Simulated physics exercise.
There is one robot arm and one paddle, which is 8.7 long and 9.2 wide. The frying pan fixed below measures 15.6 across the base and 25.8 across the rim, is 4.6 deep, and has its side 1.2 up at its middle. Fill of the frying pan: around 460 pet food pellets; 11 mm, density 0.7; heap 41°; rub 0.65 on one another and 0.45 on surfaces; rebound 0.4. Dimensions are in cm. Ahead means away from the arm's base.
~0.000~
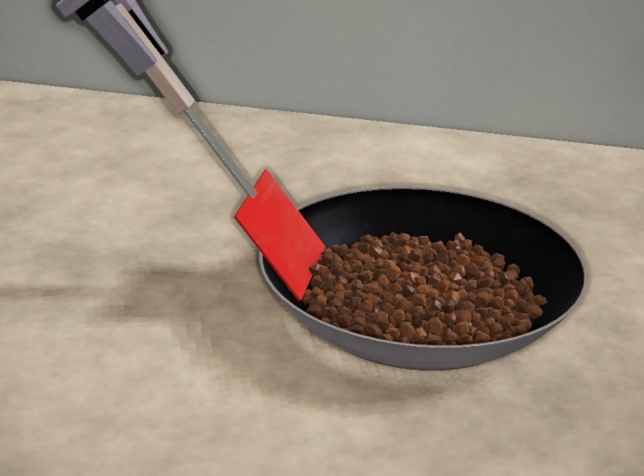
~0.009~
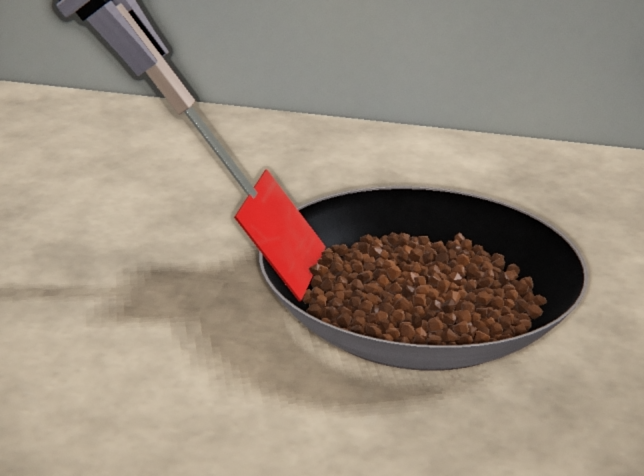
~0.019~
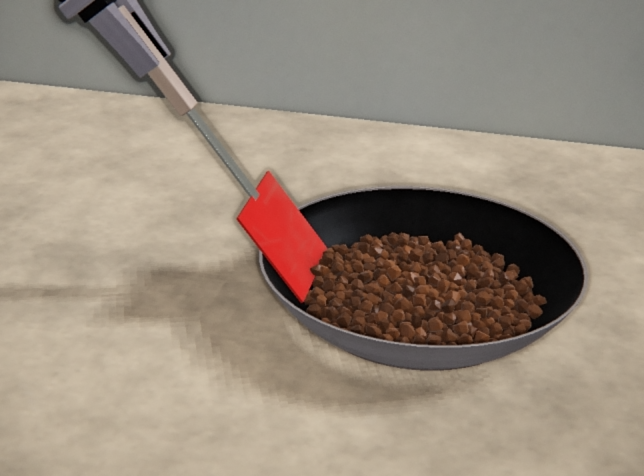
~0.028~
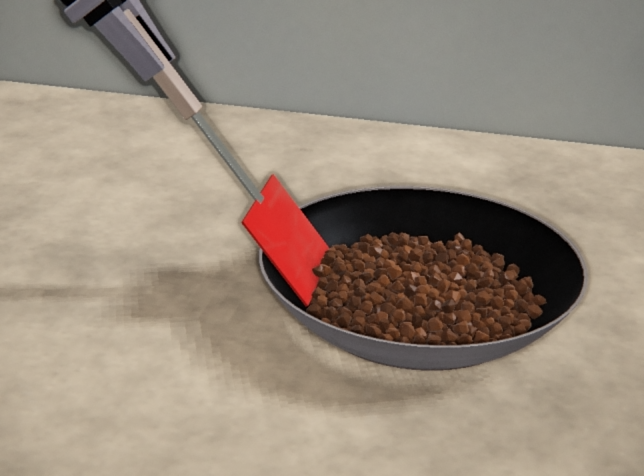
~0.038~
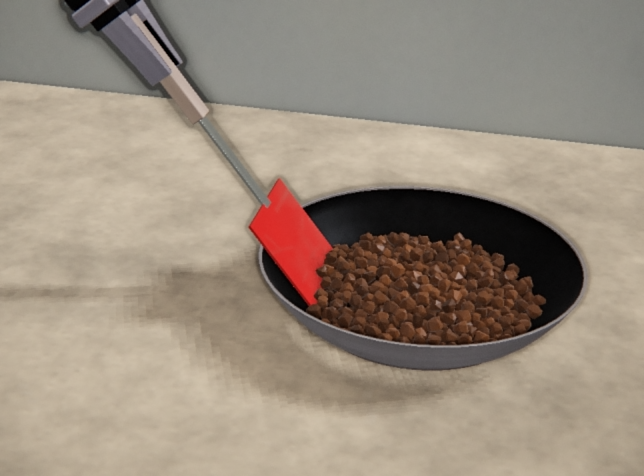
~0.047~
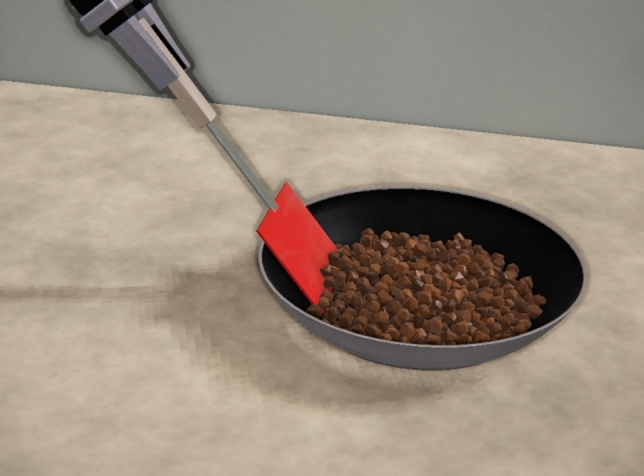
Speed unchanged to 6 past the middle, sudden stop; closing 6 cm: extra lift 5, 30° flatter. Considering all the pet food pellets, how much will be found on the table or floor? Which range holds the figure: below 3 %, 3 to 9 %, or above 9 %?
The figure lies within 3 to 9 %.
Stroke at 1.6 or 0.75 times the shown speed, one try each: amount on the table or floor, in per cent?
Estimates, in order: 15 % and 0 %.
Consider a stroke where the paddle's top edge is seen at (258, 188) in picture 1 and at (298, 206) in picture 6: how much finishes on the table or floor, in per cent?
Near 15 in a hundred.
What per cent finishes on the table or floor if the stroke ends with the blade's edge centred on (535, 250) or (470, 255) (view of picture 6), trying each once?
Estimates, in order: 25 % and 0 %.
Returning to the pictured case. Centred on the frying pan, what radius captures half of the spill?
22 cm.
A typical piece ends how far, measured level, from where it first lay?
Some 4 cm.
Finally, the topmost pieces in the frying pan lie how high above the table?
It reaches roughly 6.0 cm.
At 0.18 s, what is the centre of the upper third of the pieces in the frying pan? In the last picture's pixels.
Roughly pixel (489, 276).
By 0.12 s, sloping 52°, highest piece 9 above the table; 461 in the frying pan, 2 on the blade or in flight.
By 0.18 s, sloping 41°, highest piece 13 above the table; 461 in the frying pan, 2 on the blade or in flight.
By 0.42 s, sloping 22°, highest piece 6 above the table; 437 in the frying pan, 23 on the table or floor, 3 on the blade or in flight.
By 1.47 s, sloping 22°, highest piece 6 above the table; 435 in the frying pan, 28 on the table or floor.
Final count, 435 in the frying pan, 28 on the table or floor. That is 6 % on the table or floor.
